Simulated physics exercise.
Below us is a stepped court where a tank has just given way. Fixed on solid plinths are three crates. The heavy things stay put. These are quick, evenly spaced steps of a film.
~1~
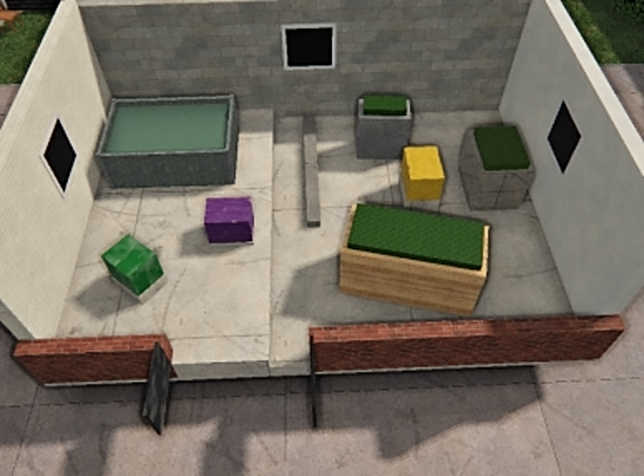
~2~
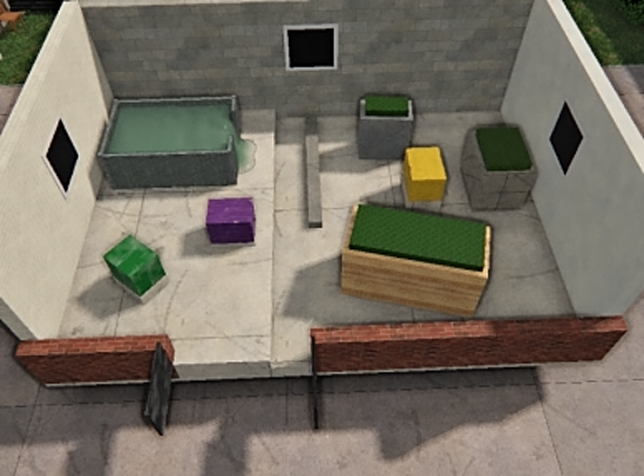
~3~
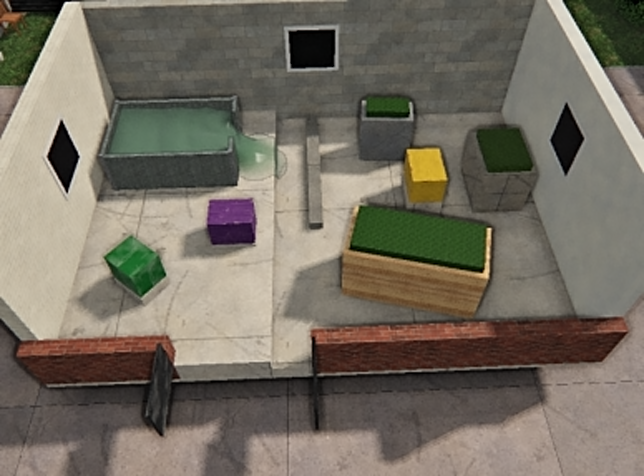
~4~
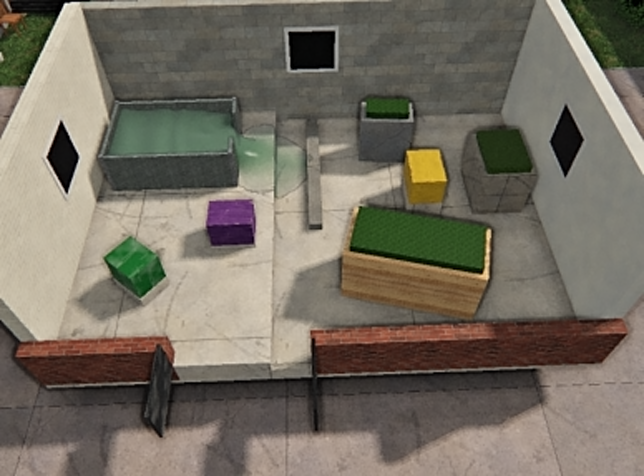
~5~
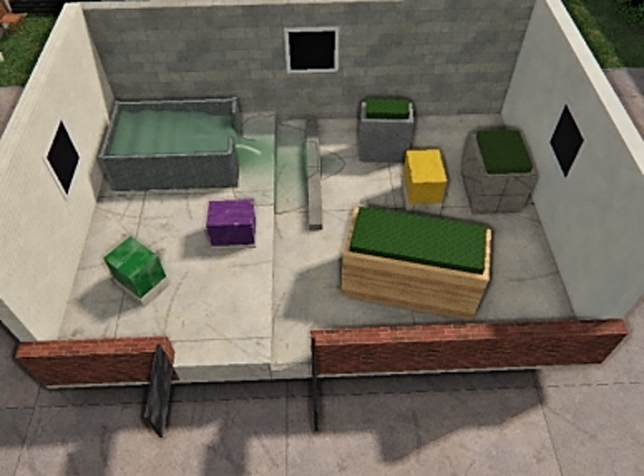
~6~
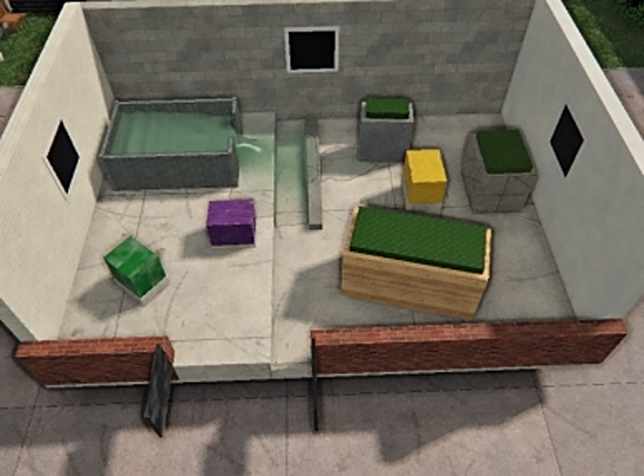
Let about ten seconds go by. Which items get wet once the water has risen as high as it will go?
The yellow crate remains dry, the green crate remains dry, the purple crate remains dry.
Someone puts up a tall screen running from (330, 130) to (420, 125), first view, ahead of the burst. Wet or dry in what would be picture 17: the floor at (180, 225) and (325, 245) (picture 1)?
In that order: Not flooded, flooded.
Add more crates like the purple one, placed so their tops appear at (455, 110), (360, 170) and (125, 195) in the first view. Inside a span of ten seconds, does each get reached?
Well, the first one goes wet, the second goes wet, and the third is never reached.
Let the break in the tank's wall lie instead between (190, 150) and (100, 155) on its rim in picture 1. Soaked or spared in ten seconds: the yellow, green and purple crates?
I'd expect the yellow crate remains untouched, the green crate goes wet, and the purple crate goes wet.
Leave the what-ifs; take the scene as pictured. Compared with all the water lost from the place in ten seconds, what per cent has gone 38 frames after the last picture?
That comes to 55 per cent, as I work it out.
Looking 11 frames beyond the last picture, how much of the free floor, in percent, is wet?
Near 40 in a hundred.
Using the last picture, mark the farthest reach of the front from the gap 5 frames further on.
The farthest wet point should be near (320, 292).
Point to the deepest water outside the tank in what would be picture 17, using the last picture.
Pointing at (306, 162).
A moment on, water covers 20 % of the floor; the yellow crate not reached, the green crate not reached, the purple crate water round its plinth.
Next, water covers 40 % of the floor; the yellow crate water round its plinth, the green crate not reached, the purple crate water round its plinth.
Then, water covers 50 % of the floor; the yellow crate water round its plinth, the green crate not reached, the purple crate water round its plinth.
Later, water covers 60 % of the floor; the yellow crate water round its plinth, the green crate not reached, the purple crate water round its plinth.
In the end, water covers 60 % of the floor; the yellow crate stayed above the water, the green crate stayed above the water, the purple crate stayed above the water.
